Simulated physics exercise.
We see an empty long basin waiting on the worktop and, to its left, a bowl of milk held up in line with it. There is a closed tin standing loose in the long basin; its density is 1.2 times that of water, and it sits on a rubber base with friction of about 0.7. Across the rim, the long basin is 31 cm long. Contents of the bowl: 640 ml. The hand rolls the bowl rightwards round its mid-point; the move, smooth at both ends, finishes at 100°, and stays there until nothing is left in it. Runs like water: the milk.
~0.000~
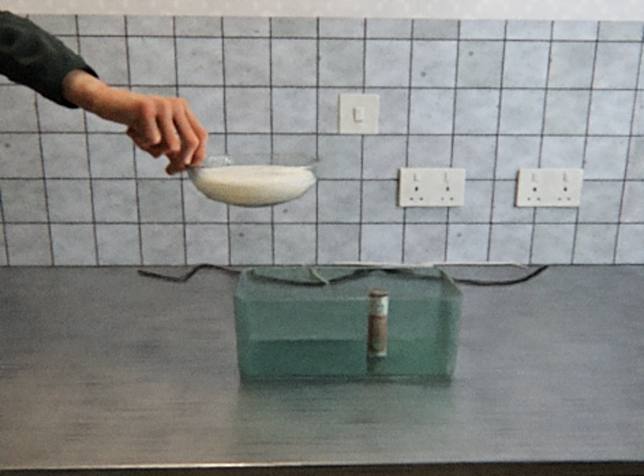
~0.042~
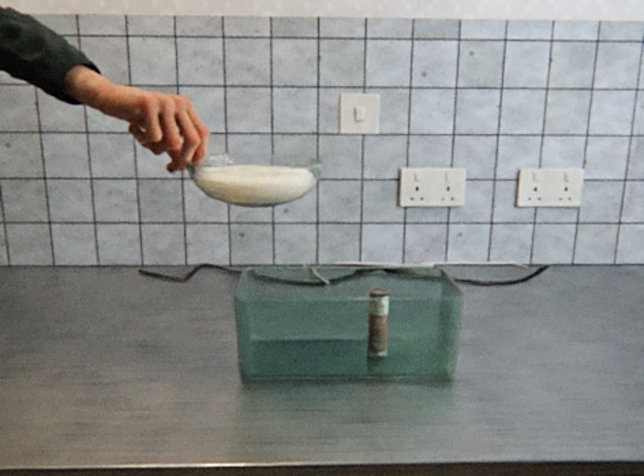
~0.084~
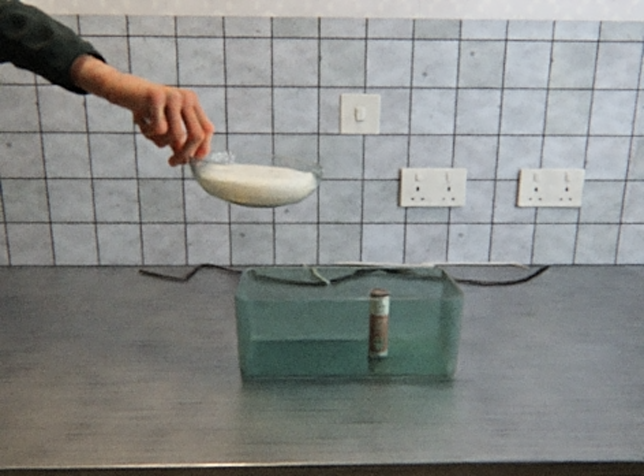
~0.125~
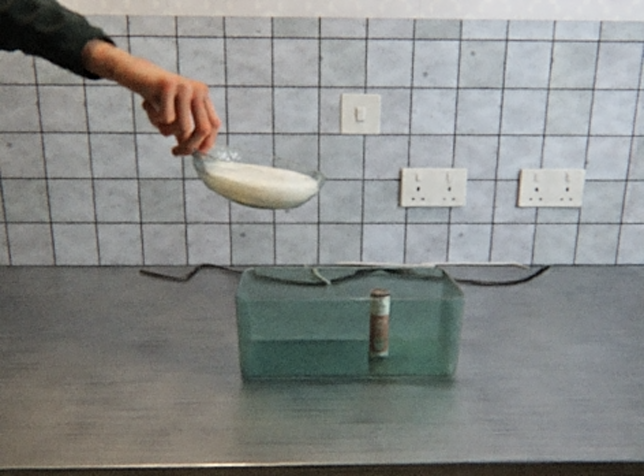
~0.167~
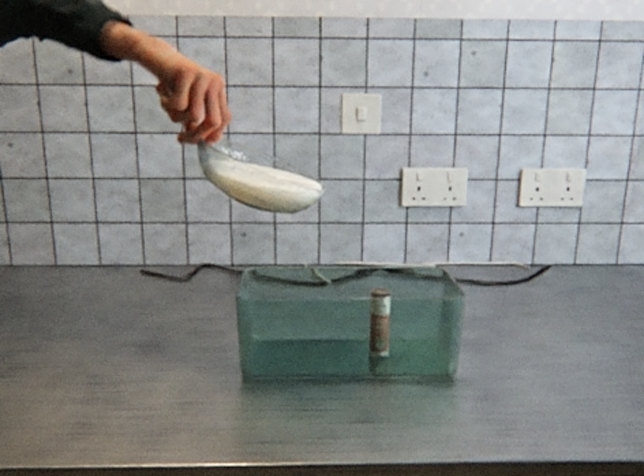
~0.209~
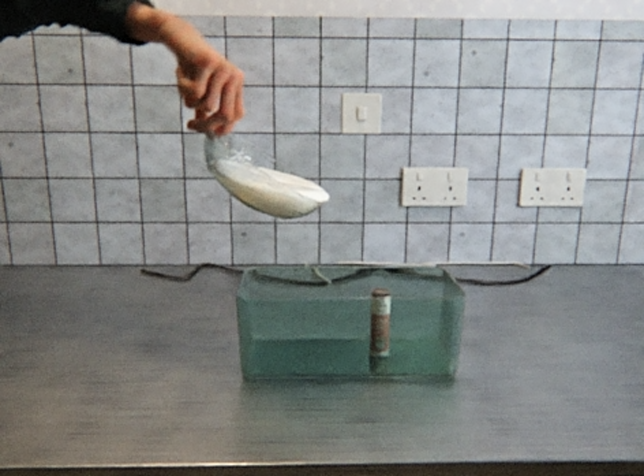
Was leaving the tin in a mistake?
You'll see it capsize.
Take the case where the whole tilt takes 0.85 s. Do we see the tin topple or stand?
Then the tin tumbles.
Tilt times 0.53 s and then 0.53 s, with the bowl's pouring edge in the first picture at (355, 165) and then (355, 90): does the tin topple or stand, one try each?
In the first try it remains standing; in the second it remains standing.
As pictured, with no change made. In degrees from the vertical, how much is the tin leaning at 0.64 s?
I'd put it at close to 5 degrees off upright.
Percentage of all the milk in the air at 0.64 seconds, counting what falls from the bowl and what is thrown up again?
Estimated airborne part: Roughly 9 per cent.
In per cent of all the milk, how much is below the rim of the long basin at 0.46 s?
I'd estimate some 66 percent of the liquid.
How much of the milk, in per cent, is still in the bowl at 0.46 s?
At that time about 1 in a hundred parts are still held.
After 0.46 s the tilt is 95° and 1 per cent is still to pour; the tin stands where it began.
After 0.64 s the tilt is 100° and 0 per cent is still to pour; the tin stands 3 cm from where it began.
After 0.82 s the tilt is 100° and 0 per cent is still to pour; the tin leans 31°.
After 1.03 s the tilt is 100° and 0 per cent is still to pour; the tin lies on its side.
In the end the tin lies on its side.
